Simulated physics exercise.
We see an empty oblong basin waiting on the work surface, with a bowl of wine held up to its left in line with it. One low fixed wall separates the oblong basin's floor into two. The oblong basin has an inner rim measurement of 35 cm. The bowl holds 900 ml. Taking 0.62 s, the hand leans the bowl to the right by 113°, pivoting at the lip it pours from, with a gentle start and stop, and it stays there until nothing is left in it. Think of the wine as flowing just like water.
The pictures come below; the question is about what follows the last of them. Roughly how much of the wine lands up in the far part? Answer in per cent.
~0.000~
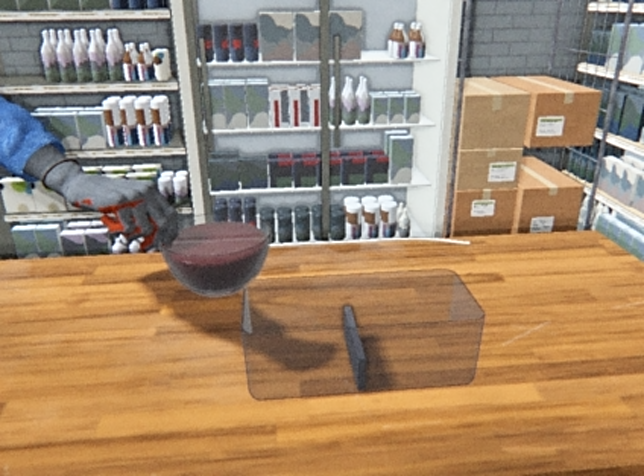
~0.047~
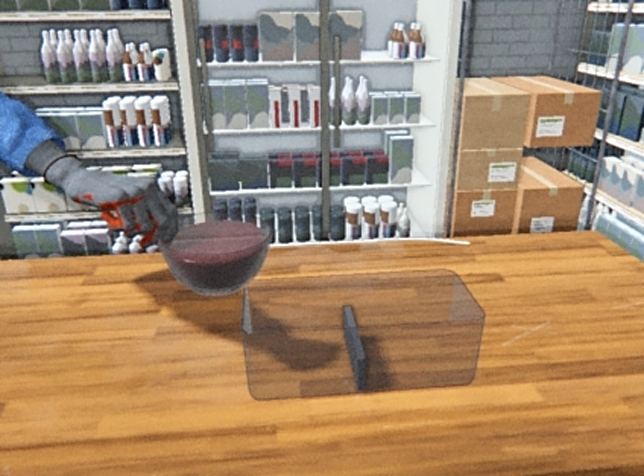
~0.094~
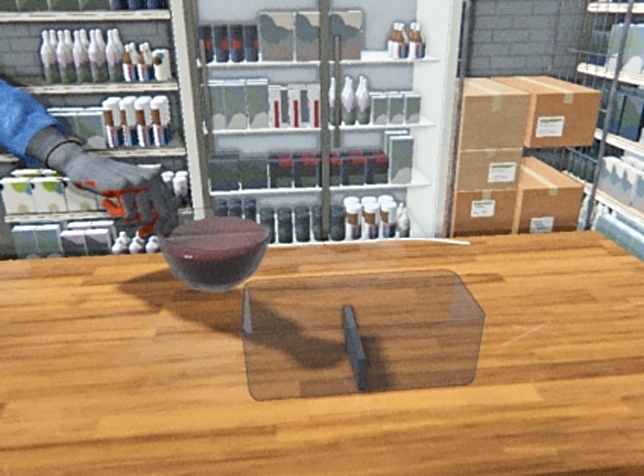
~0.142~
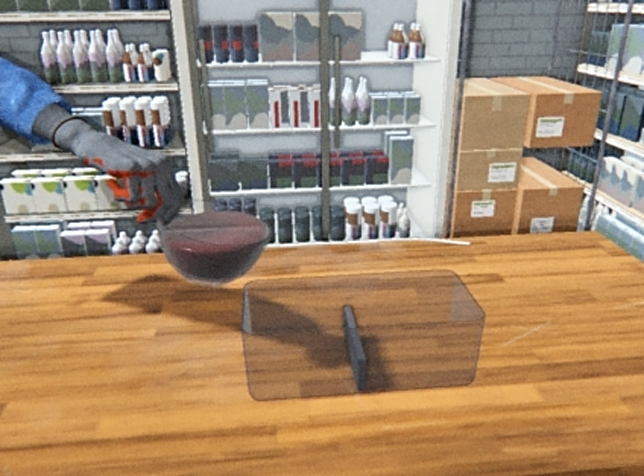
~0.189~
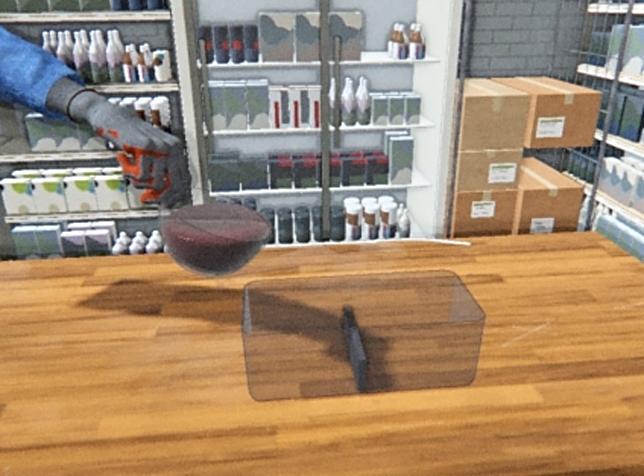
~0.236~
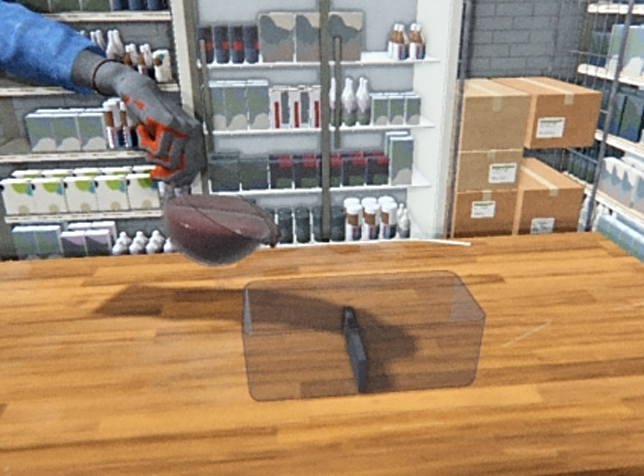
Around 51 %.
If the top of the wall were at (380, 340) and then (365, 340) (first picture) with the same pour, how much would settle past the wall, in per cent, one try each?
I'd put it at about 20 per cent for the first and about 35 per cent for the second.
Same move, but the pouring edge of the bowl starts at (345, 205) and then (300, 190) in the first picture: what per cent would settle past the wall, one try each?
First 75, then 75 per cent.
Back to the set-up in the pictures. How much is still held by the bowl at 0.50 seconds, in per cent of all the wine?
Some 22 % of it is still there.
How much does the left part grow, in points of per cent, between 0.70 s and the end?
Roughly 10 percent.
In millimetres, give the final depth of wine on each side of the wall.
I'd expect close to 16 mm on the left and close to 18 mm on the right.
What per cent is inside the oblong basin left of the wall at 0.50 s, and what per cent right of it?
I'd say some 18 in a hundred on the left and 0 on the right.
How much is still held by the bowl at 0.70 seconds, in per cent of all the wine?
Around 0 in a hundred.
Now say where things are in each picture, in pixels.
In the first picture, it leans 0°; its right rim is at (271, 231); the wine meets the walls at (163, 242) and (269, 236); the oblong basin's rim runs from (243, 306) to (469, 293); the wall's top is at (354, 331).
In the second picture, it leans 2°; its right rim is at (271, 231); the wine meets the walls at (164, 240) and (269, 235).
In the third picture, it leans 6°; its right rim is at (271, 232); the wine meets the walls at (163, 237) and (269, 231).
In the fourth picture, it leans 14°; its right rim is at (270, 232); the wine meets the walls at (162, 230) and (269, 227); 1 per cent is over the edge.
In the fifth picture, it leans 24°; its right rim is at (270, 233); the wine meets the walls at (163, 219) and (266, 225); 3 per cent is over the edge.
In the sixth picture, it leans 36°; its right rim is at (270, 233); the wine meets the walls at (165, 205) and (258, 219); 7 per cent is over the edge.
By 0.50 s the tilt is 103° and 22 per cent is still to pour, 17 is left of the wall and 0 right of it.
By 0.70 s the tilt is 113° and 0 per cent is still to pour, 35 is left of the wall and 61 right of it.
By 0.90 s the tilt is 113° and 0 per cent is still to pour, 40 is left of the wall and 42 right of it.
By 1.12 s the tilt is 113° and 0 per cent is still to pour, 46 is left of the wall and 51 right of it.
At rest 46 per cent lies left of the wall, 51 right of it and 3 outside.
